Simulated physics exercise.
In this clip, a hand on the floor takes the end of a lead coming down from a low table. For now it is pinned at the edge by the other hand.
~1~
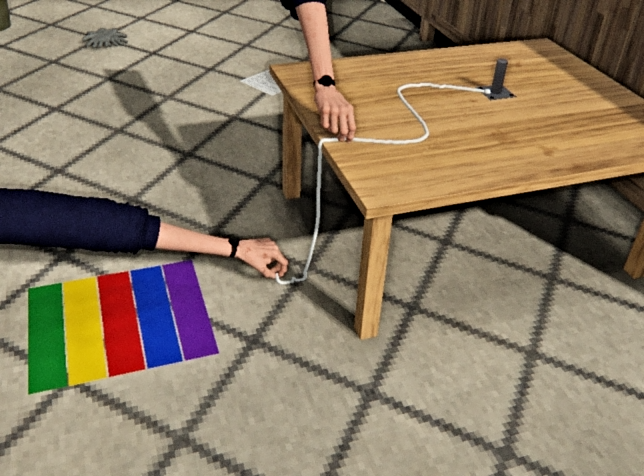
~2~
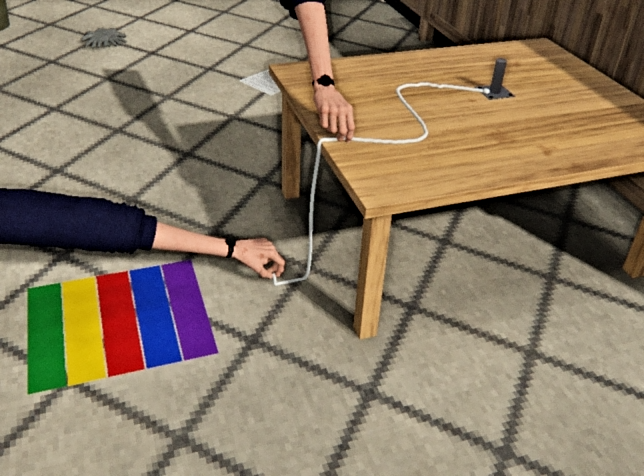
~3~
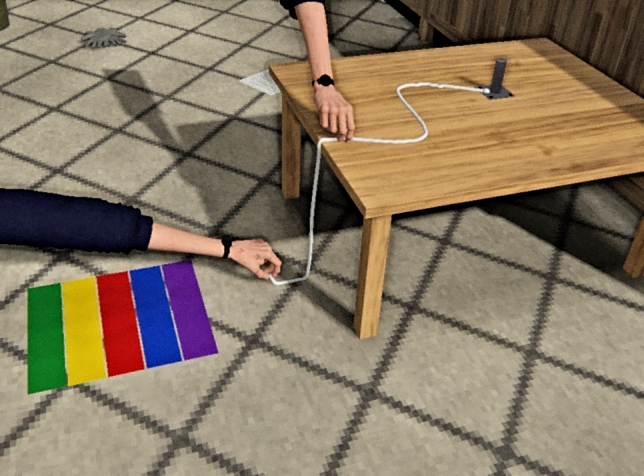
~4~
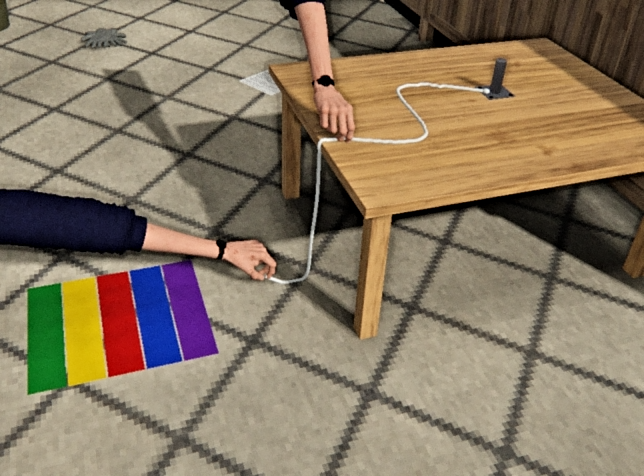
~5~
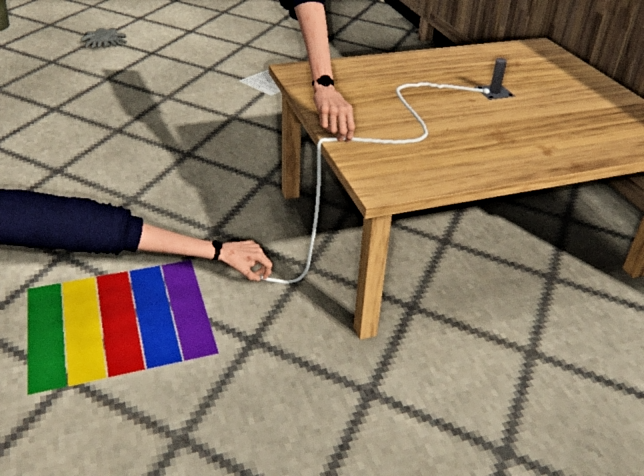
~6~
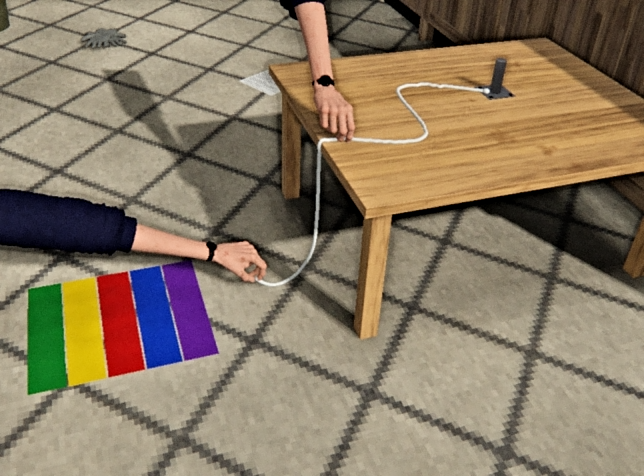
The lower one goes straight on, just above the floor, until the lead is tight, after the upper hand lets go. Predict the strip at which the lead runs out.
I would say the green strip.
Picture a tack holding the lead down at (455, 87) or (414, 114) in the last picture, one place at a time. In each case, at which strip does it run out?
In order: Green, then red.
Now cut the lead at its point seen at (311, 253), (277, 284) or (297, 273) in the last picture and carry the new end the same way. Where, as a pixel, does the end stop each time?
(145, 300), (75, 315), (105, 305).
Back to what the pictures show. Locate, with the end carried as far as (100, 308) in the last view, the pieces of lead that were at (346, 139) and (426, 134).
They end up at (279, 201) and at (315, 126).
A little later, end near (100, 308); over red.
Next, end near (60, 315); over green.
When it is tight, end near (38, 320); over green. Over green.
